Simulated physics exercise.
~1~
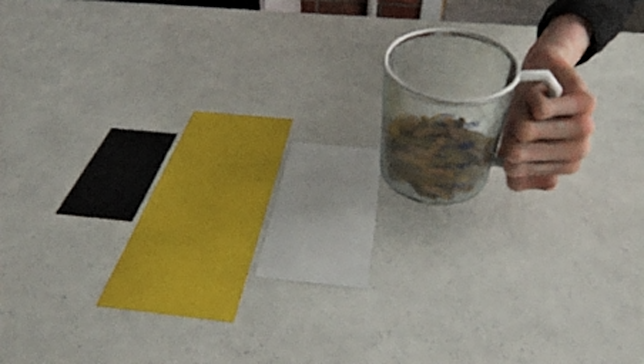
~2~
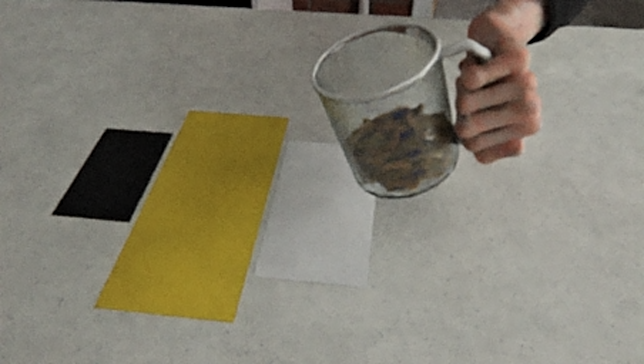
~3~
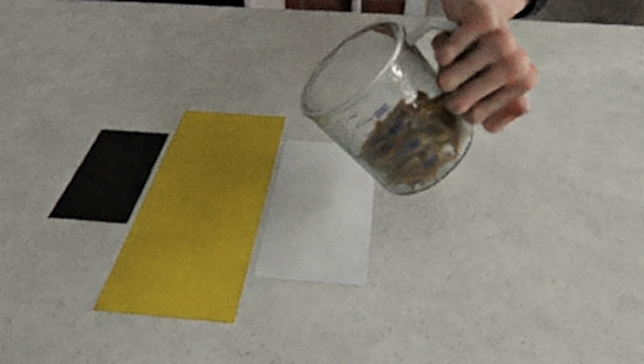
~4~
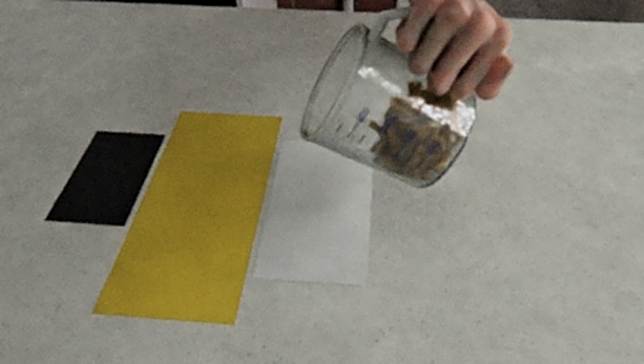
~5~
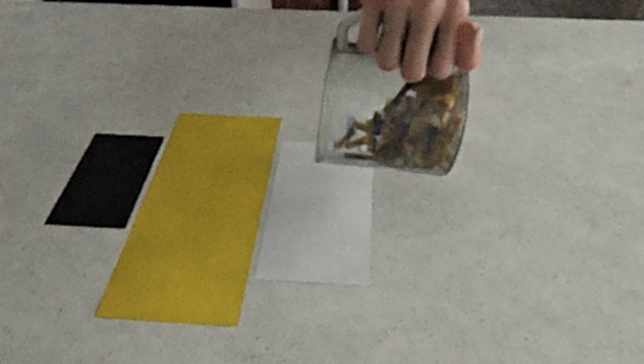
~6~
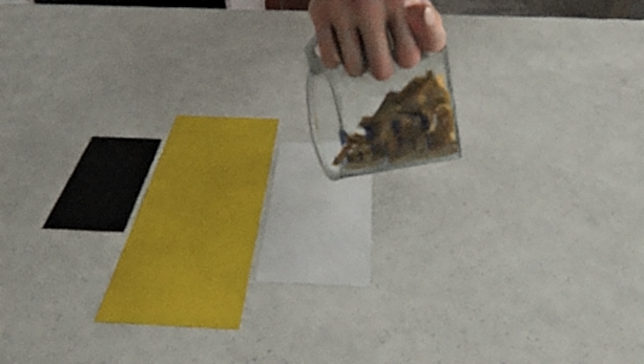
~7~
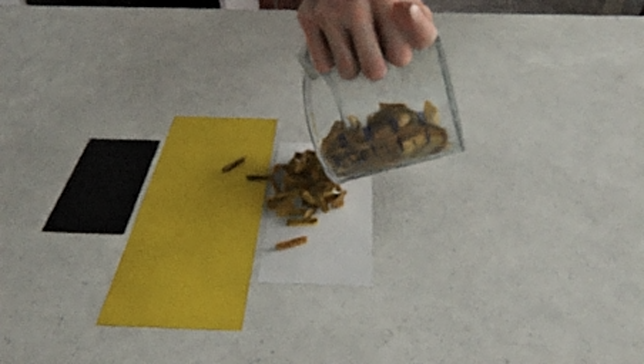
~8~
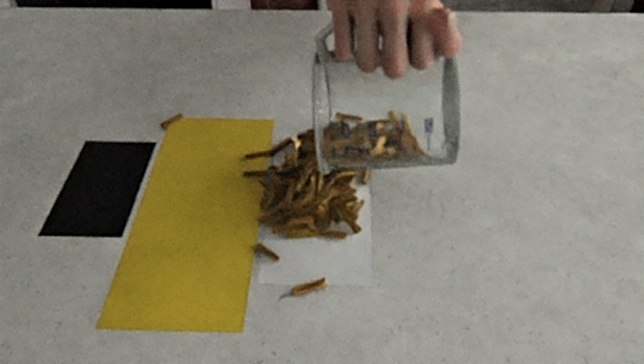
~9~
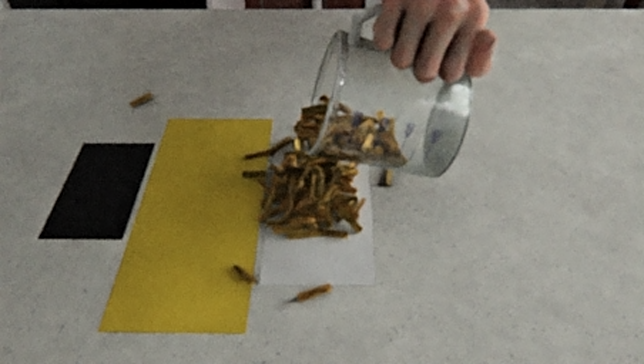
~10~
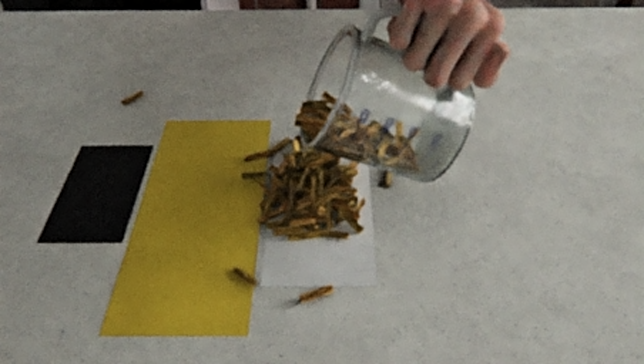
On a pale grey speckled tabletop, seen from above at an angle, a black mat lies at left, a long yellow one beside it and a white one near the middle. A hand at right holds a clear jug partly filled with brownish-yellow dry pasta. The hand carries it left and tips it onto its side above the white mat. Pasta tumbles out into a heap, a few pieces scattering across the table. The hand then tilts the jug partly back, leaving most pieces on the white mat, a good share inside the jug and several strays around.
